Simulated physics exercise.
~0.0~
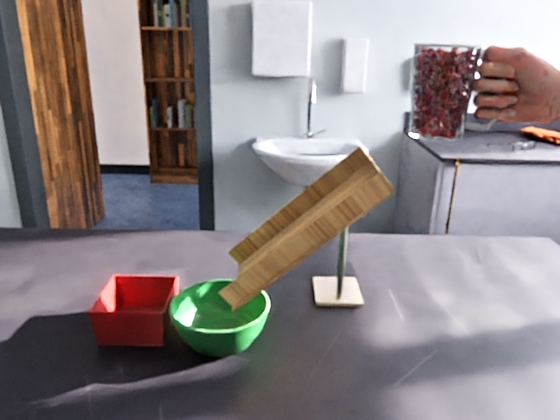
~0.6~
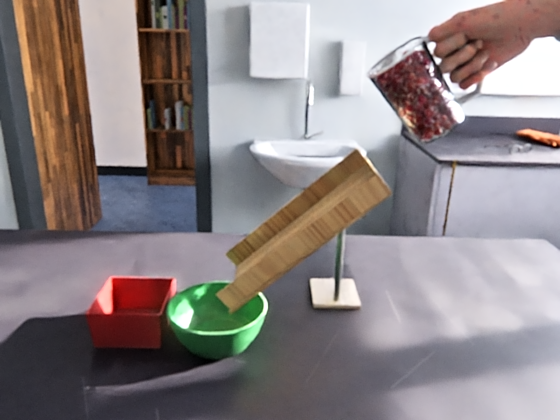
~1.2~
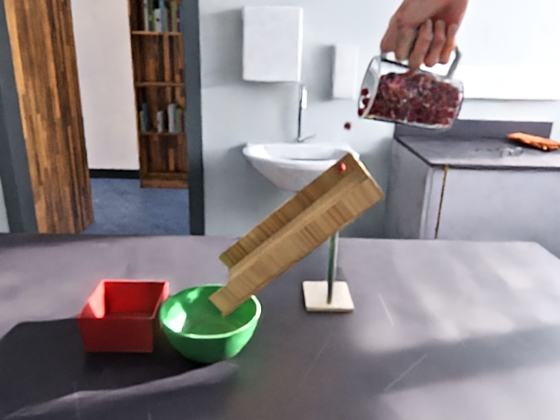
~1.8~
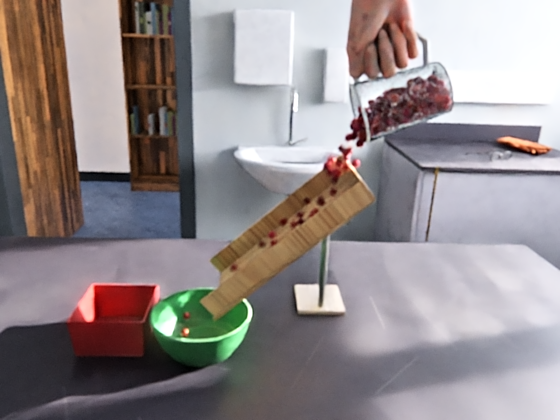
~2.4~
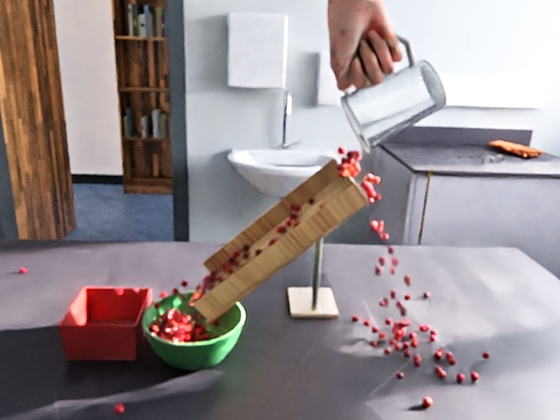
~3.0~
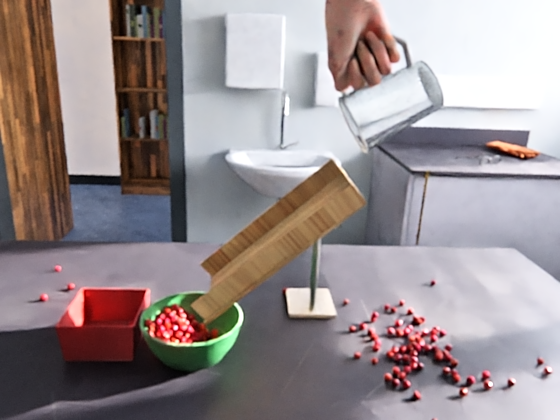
Hand tipping a glass cup of red berries down a wooden chute, most landing in a green bowl, others scattering across the table.
